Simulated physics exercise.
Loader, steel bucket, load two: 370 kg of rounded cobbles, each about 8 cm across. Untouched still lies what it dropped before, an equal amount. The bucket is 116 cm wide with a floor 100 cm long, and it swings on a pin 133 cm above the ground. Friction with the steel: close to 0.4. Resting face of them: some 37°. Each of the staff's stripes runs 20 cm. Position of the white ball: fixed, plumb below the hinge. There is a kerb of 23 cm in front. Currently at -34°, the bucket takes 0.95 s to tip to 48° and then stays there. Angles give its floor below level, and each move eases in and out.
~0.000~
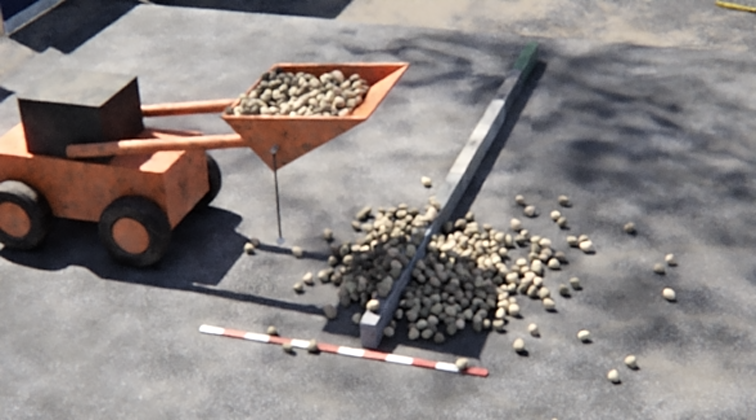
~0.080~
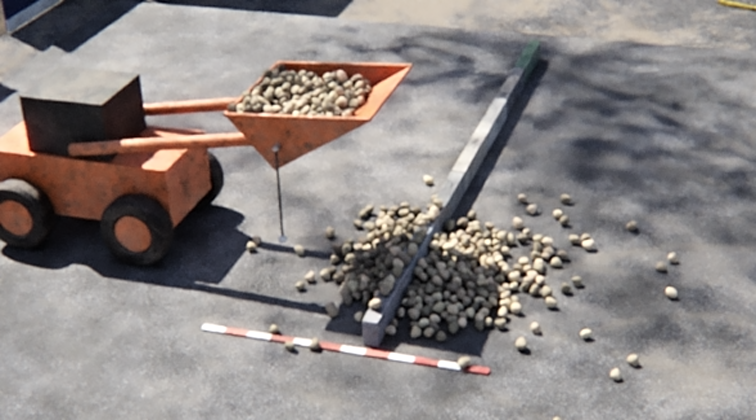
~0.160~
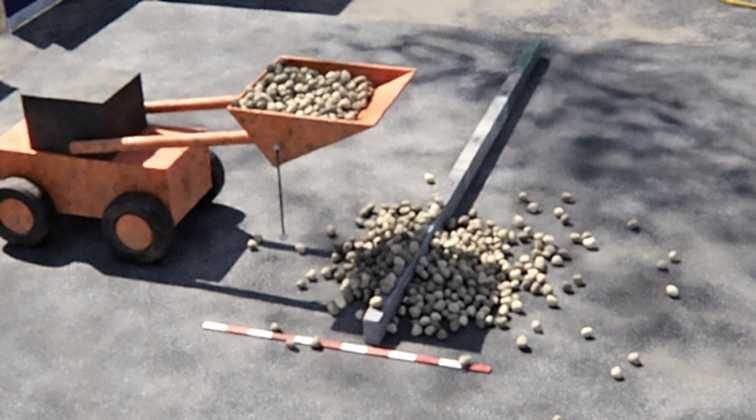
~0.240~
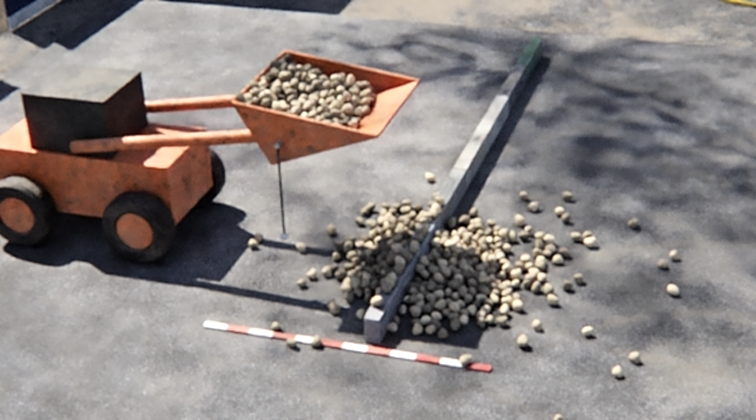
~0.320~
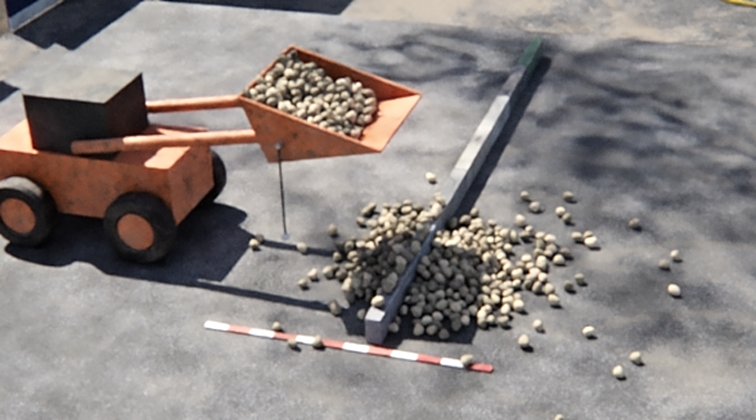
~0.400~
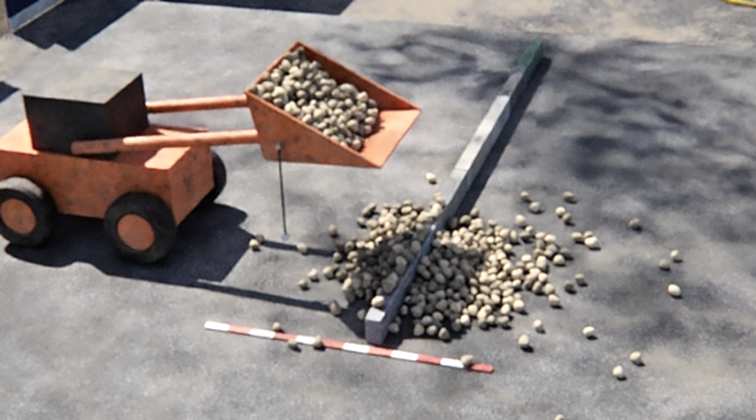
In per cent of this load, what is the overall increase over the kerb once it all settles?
21 out of 100, about.
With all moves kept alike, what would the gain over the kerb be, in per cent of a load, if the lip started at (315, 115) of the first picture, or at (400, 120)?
Case one about 0 %, case two about 75 %.
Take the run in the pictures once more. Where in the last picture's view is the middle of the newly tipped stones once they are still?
(388, 251).
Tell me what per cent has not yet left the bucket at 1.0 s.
About 55 per cent is held.
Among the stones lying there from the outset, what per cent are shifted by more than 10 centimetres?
Around 10 in a hundred.
After 0.7 s the floor is at 35°; in per cent of one load, 100 in the bucket, 46 on this side of the kerb, 55 over the kerb; the foremost stones are at (634, 310).
After 1.0 s the floor is at 48°; in per cent of one load, 55 in the bucket, 91 on this side of the kerb, 55 over the kerb; the foremost stones are at (634, 310).
After 1.4 s the floor is at 48°; in per cent of one load, 1 in the bucket, 133 on this side of the kerb, 66 over the kerb; the foremost stones are at (634, 310).
After 4.0 s the floor is at 48°; in per cent of one load, 0 in the bucket, 124 on this side of the kerb, 76 over the kerb; the foremost stones are at (634, 310). Net gain over the kerb, 21.
